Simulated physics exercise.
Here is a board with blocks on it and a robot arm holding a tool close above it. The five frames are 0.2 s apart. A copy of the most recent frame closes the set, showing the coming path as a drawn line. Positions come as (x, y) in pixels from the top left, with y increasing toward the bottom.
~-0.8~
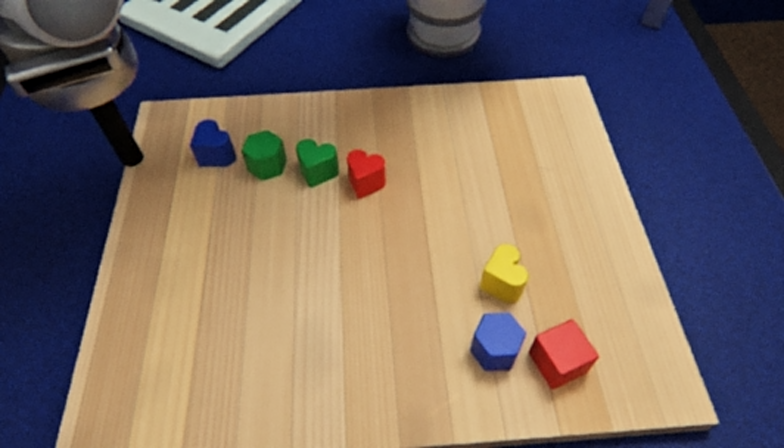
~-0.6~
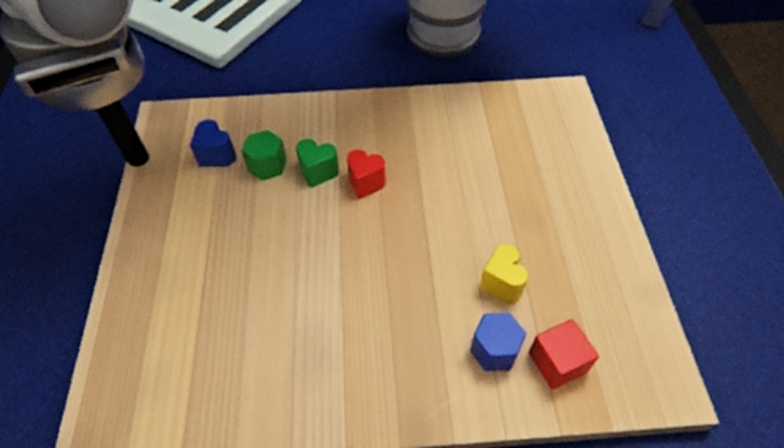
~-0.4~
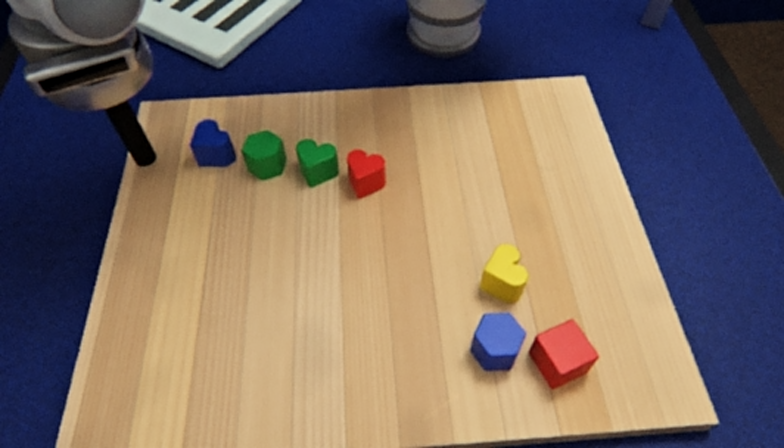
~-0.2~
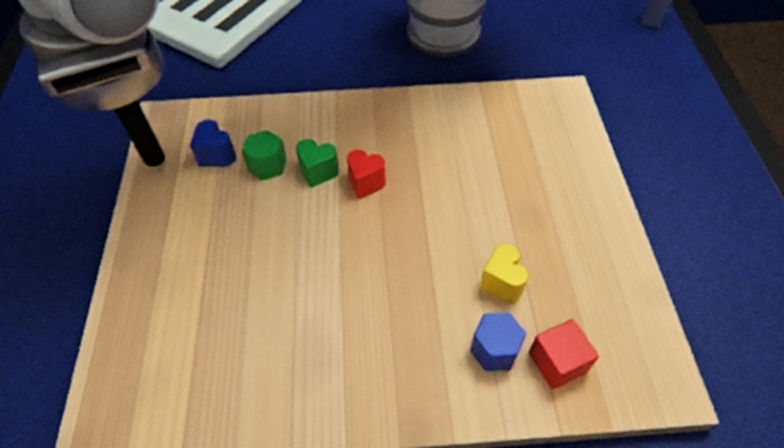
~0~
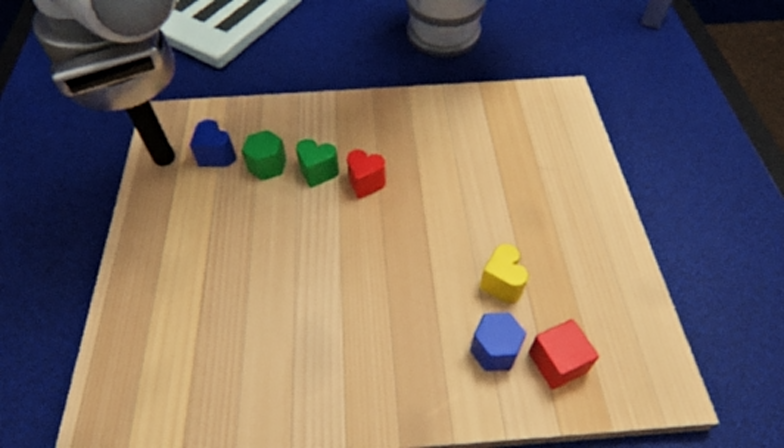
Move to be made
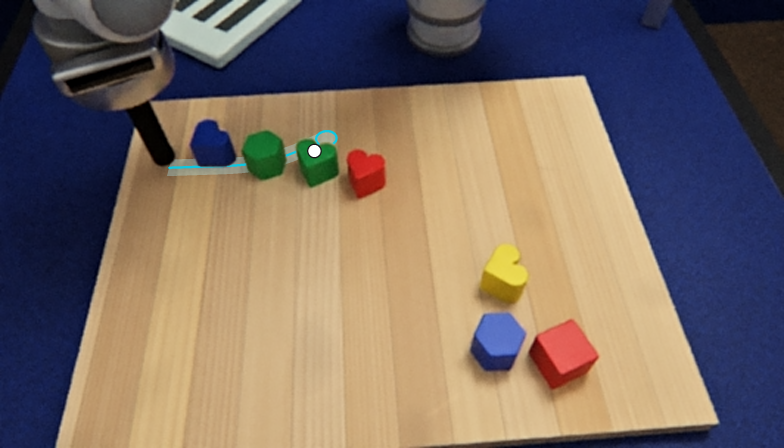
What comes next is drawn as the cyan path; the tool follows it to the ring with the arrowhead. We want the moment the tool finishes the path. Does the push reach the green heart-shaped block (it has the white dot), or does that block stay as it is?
Well, the green heart-shaped block shifts from its place.
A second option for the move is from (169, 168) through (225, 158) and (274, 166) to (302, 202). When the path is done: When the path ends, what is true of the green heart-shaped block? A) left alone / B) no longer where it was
Option B.
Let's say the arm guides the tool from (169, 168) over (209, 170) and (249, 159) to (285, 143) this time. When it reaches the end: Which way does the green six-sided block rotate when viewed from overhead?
From above, it turns clockwise.
Path on the board, from (169, 168) by way of (251, 164) to (326, 139); the dot is on the green heart-shaped block.
What follows on the original path. One third of the way, tool at (221, 157); blue heart-shaped block at (230, 126), turned 65° anticlockwise.
Two thirds of the way, tool at (276, 149); blue heart-shaped block at (238, 122), turned 95° anticlockwise; green six-sided block at (302, 136); green heart-shaped block at (332, 151), turned 40° clockwise; red heart-shaped block at (369, 165).
At the end, tool at (325, 129); blue heart-shaped block at (238, 122), turned 95° anticlockwise; green six-sided block at (351, 122), turned 15° clockwise; green heart-shaped block at (346, 149), turned 95° clockwise; red heart-shaped block at (373, 169), turned 15° anticlockwise.
